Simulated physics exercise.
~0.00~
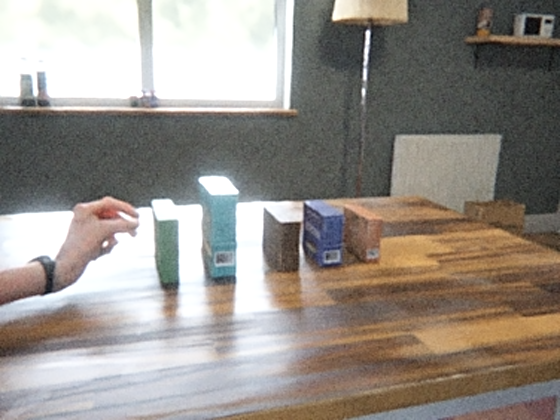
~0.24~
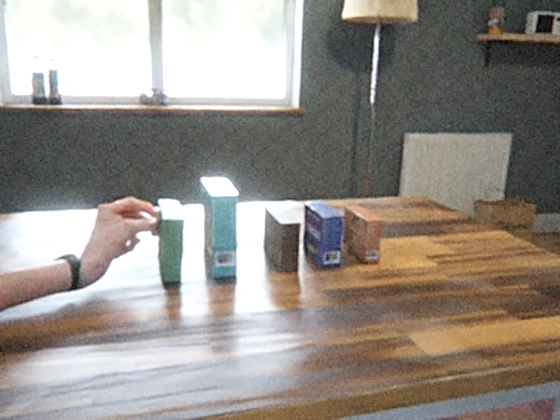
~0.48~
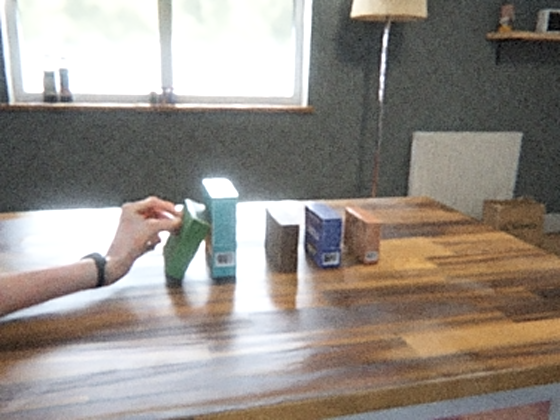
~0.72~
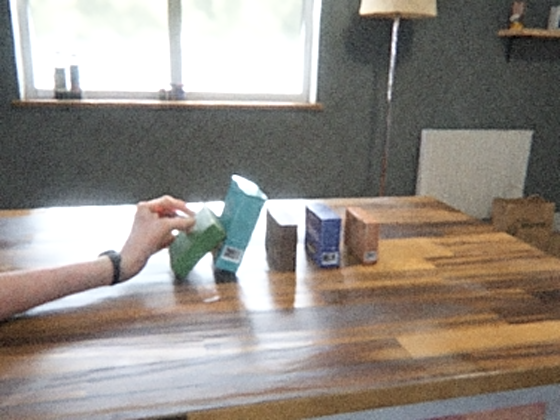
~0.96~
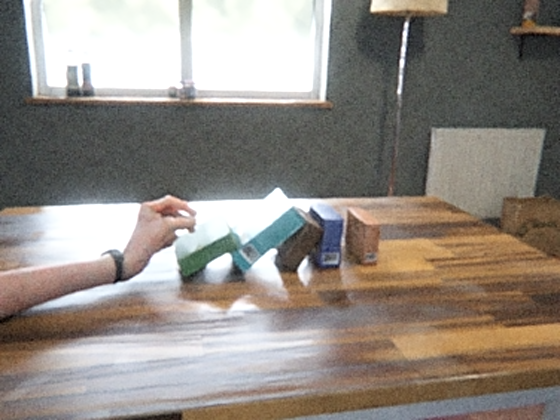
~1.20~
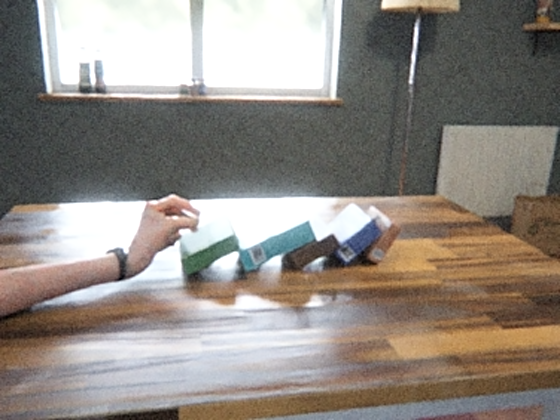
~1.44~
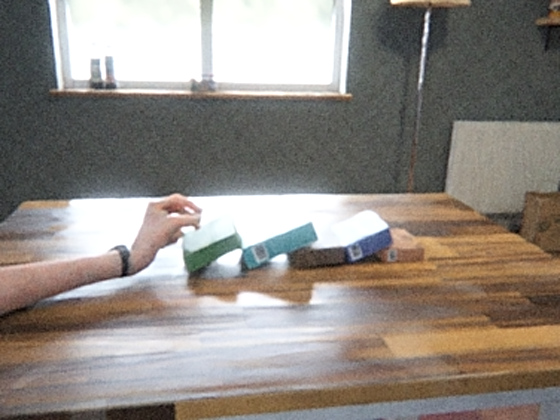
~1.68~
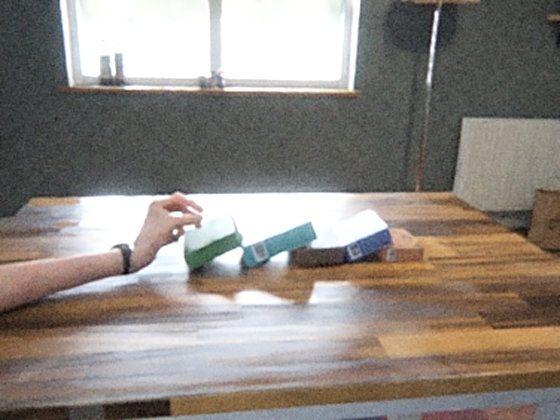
The footage shows a hand tipping the green box at the left of a row of five upright boxes on a wooden table, toppling the turquoise, brown, blue and orange ones rightward in turn, until all lie fallen in an overlapping line with the hand still raised beside them.
